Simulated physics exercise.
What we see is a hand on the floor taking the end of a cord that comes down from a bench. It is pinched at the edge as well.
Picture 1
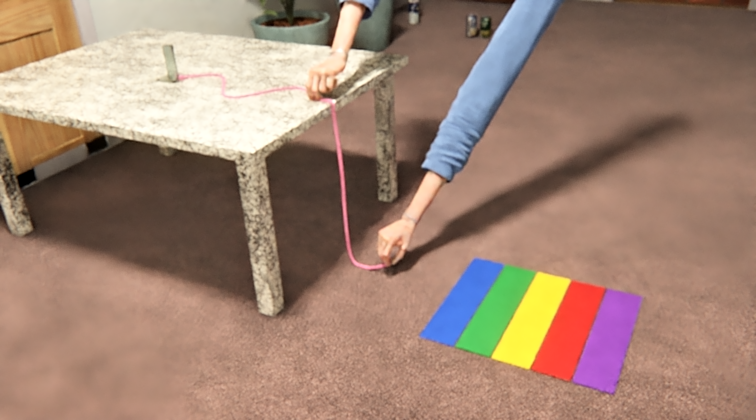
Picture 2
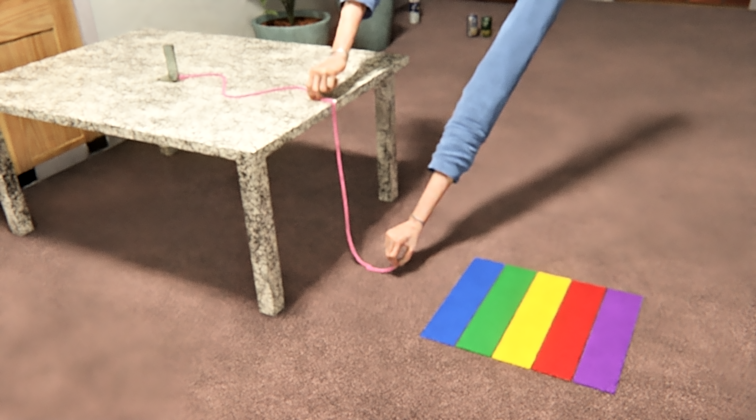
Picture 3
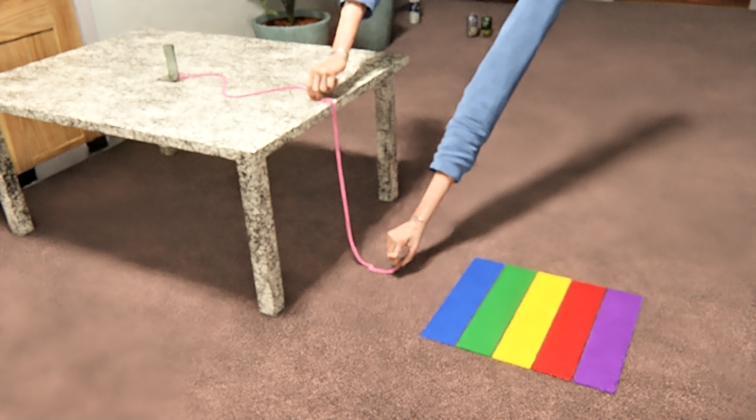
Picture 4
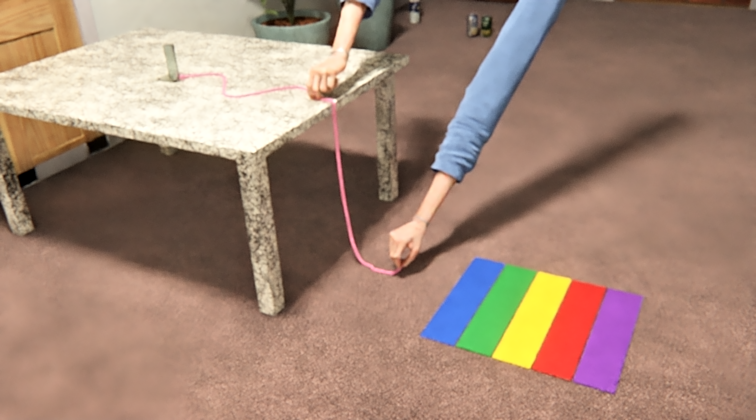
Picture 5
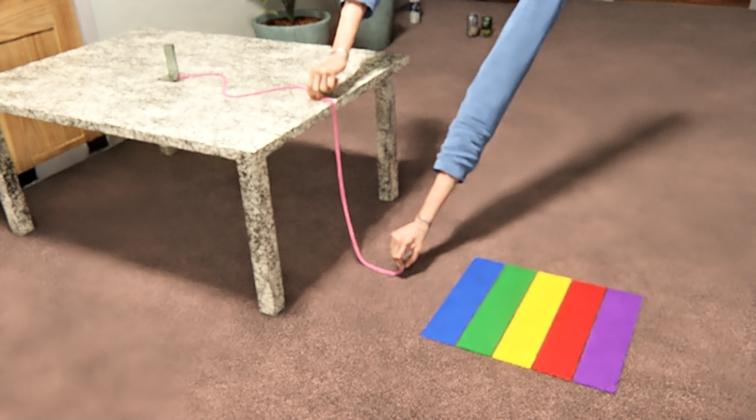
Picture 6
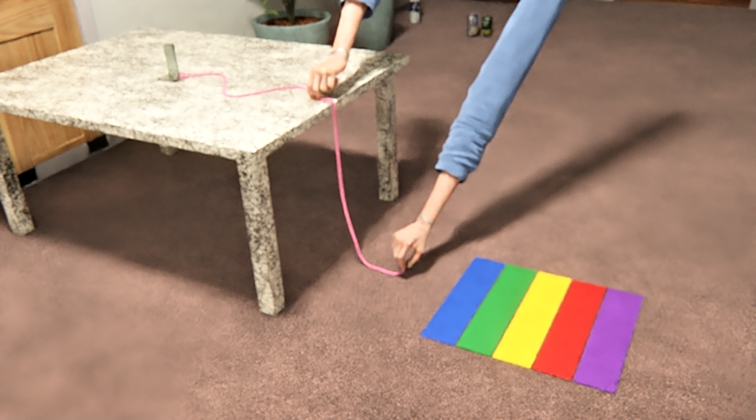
A hand near the floor held the end of a pink cord hanging from a speckled table and shifted it slightly right, toward a striped colourful mat, while another hand pinched it at the table's edge.
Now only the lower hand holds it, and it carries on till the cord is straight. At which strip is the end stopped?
Over red.
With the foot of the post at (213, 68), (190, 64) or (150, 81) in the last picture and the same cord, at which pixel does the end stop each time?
In that order: (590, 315), (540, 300) and (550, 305).
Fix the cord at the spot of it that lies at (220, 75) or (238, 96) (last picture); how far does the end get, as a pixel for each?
The places are (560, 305) and (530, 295).
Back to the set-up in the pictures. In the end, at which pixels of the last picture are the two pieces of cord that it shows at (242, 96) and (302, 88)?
At (282, 93), then (335, 107).
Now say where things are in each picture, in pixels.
End (391, 263); blue (447, 325); green (482, 335); yellow (519, 345); red (558, 357); purple (599, 368), in the first frame.
End (398, 264); cord through (213, 75) (224, 94) (293, 88) (334, 114) (343, 186) (353, 251), in the second frame.
End (400, 265), in the third frame.
End (402, 265); cord through (214, 74) (225, 94) (294, 88) (334, 114) (342, 185) (356, 251), in the fourth frame.
End (404, 265), in the fifth frame.
End (406, 266); cord through (214, 74) (225, 94) (294, 87) (334, 114) (341, 185) (358, 250), in the sixth frame.
A little later, end near (512, 293); over green.
Next, end near (552, 303); over yellow.
When it is tight, end near (576, 309); over red. The end stops over the red strip.
